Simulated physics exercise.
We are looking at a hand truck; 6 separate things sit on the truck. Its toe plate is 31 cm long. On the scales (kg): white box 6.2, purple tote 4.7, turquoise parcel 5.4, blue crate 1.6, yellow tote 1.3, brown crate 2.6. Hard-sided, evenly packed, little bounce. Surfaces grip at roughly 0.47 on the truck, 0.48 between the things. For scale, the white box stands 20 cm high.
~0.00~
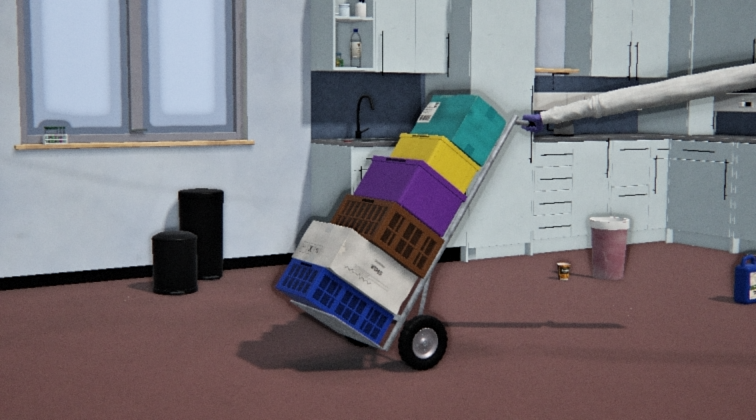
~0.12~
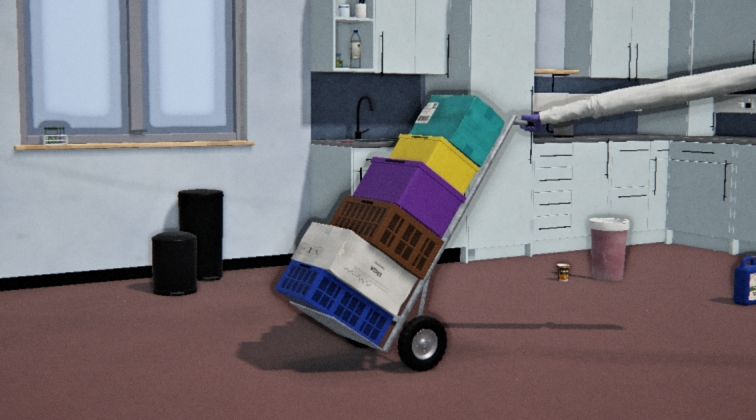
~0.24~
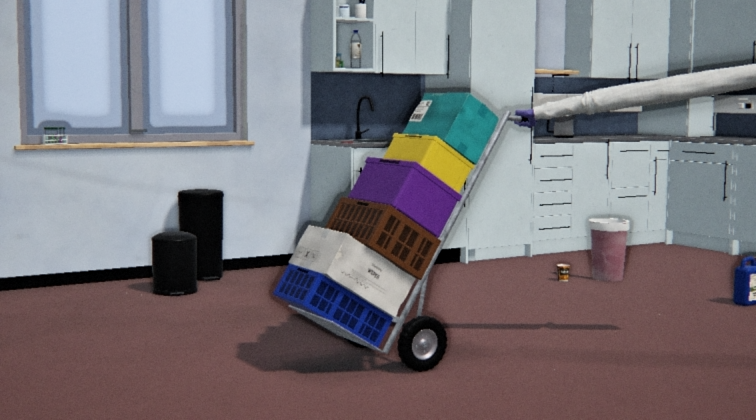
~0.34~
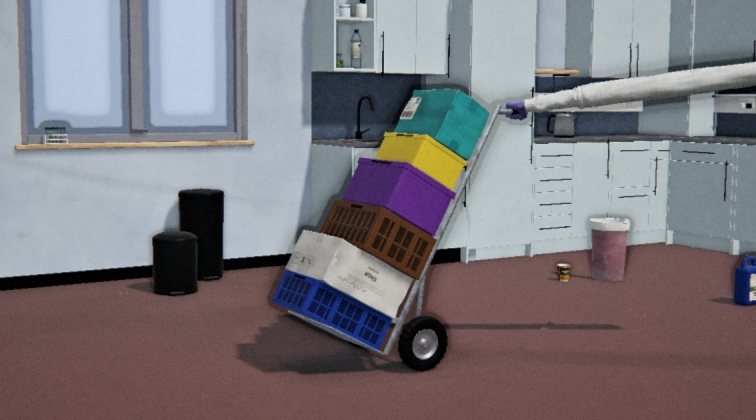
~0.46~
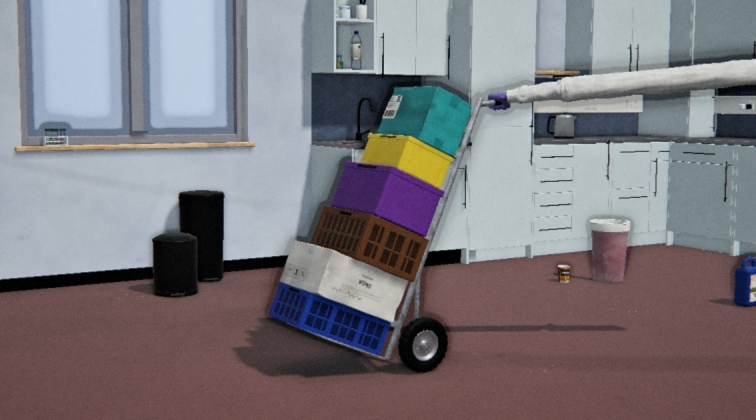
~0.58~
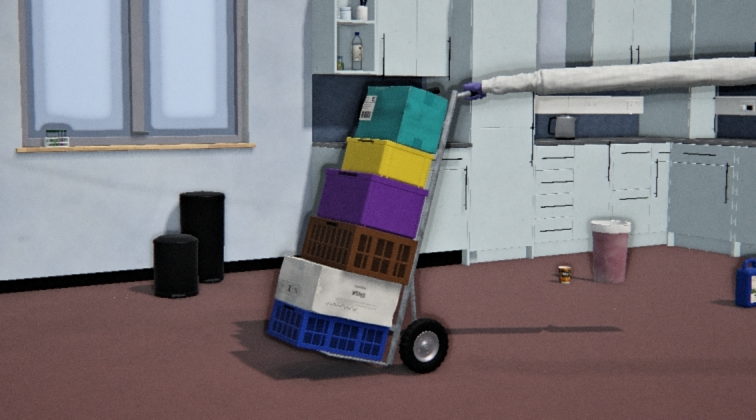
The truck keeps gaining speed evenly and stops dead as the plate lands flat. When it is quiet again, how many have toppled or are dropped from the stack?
Lost: At least three.
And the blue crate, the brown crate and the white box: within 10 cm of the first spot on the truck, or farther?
The blue crate keeps its place; the brown crate ends elsewhere; the white box keeps its place.
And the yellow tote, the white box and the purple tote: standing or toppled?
The yellow tote falls over; the white box is still upright; the purple tote falls over.
Around 1.18 s, truck upright; purple tote tipped 28° against what carries it near (306, 211); turquoise parcel tipped 28° against what carries it; yellow tote tipped 28° against what carries it.
Around 1.58 s, truck upright; purple tote, turquoise parcel and yellow tote now dropped from the stack; brown crate tipped 66° against what carries it.
Finally (2.8 s), dropped from the stack, purple tote, turquoise parcel and yellow tote; on their side or leaning hard on the truck, brown crate; the other 2 still in place (within 10 cm). In the last view, white box near (328, 312), purple tote near (223, 352).
